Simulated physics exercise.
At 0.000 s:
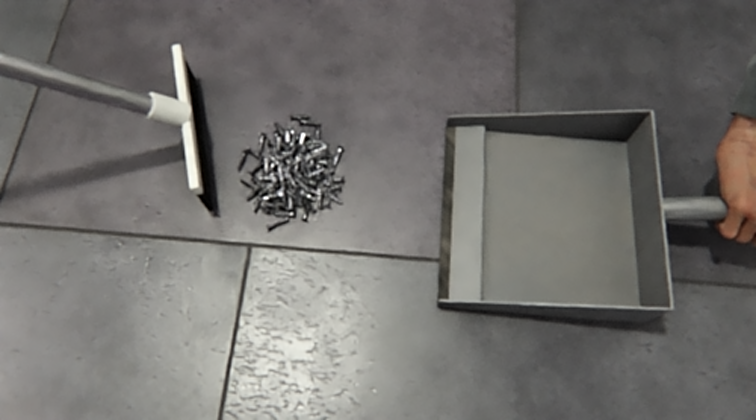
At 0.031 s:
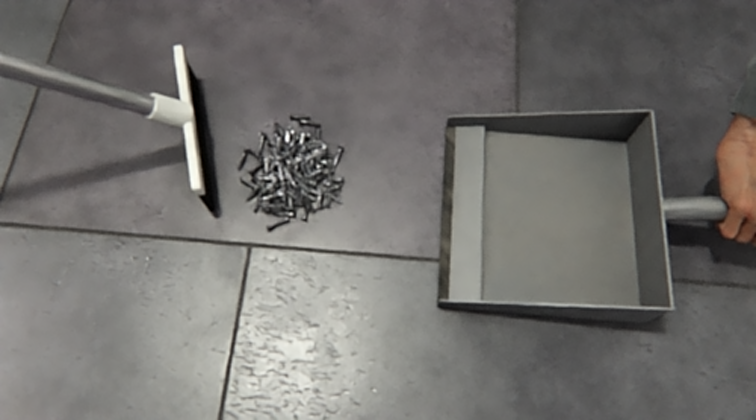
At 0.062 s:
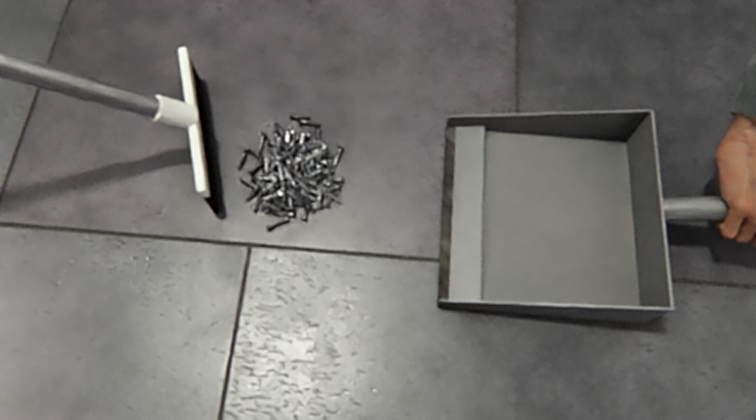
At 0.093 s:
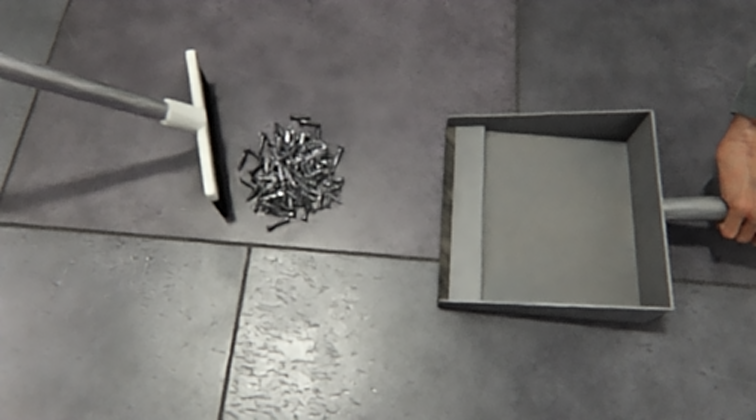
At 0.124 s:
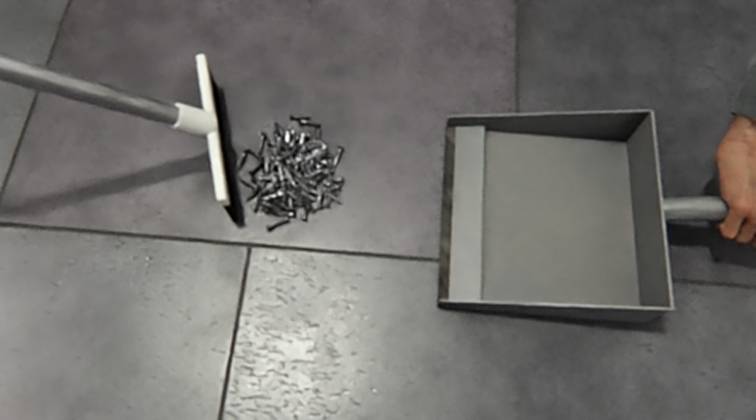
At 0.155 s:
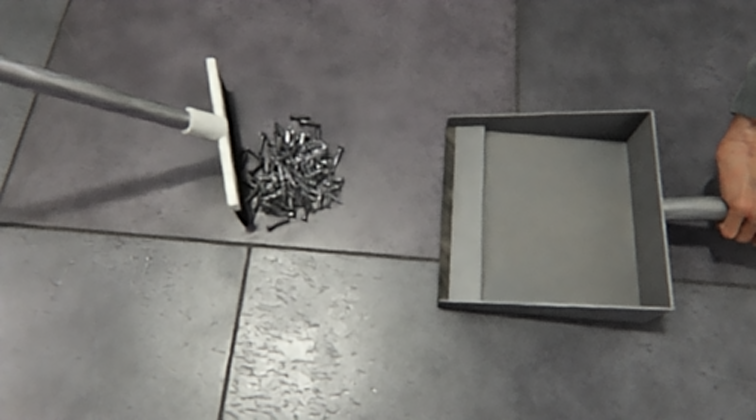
A squeegee with a white head slid slowly to the right across the dark tiles, up to the edge of a small pile of steel screws, while a hand kept a grey dustpan still.
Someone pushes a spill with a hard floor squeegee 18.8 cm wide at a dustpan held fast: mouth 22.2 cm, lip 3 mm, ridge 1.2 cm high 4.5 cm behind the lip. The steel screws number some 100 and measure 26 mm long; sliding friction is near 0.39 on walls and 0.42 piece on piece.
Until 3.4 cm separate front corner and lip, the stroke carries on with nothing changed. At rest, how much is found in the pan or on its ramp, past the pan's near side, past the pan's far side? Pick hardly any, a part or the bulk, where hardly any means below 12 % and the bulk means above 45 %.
Pan: Hardly any; near side: Hardly any; far side: Hardly any.
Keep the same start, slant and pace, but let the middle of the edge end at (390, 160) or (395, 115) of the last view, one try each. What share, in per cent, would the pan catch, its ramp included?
Some 0 in a hundred and 0 in a hundred.
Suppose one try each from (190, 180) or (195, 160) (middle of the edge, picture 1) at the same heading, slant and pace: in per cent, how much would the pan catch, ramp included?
First try about 0 per cent, second about 0 per cent.
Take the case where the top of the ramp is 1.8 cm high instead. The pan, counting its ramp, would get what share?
Roughly 0 per cent.
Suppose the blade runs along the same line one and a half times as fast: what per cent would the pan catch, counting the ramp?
Share: Close to 0 %.
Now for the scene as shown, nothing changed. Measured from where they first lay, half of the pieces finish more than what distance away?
It works out to some 12 cm.
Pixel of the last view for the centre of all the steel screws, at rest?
Roughly (404, 179).
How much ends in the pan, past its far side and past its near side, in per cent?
Pan 0, near side 0, far side 5.
After 0.38 s, middle of the blade 16 cm from the lip; 0 % over the lip, far side 0 %, near side 0 %.
Then, at 0.53 s, middle of the blade 10 cm from the lip; 0 % over the lip, far side 0 %, near side 0 %.
After 0.81 s, middle of the blade 6 cm from the lip; 0 % over the lip, far side 5 %, near side 0 %.
In the end, at 1.4 s, pan 0 %, near side 0 %, far side 5 %, in front of the lip or behind the blade 95 %.
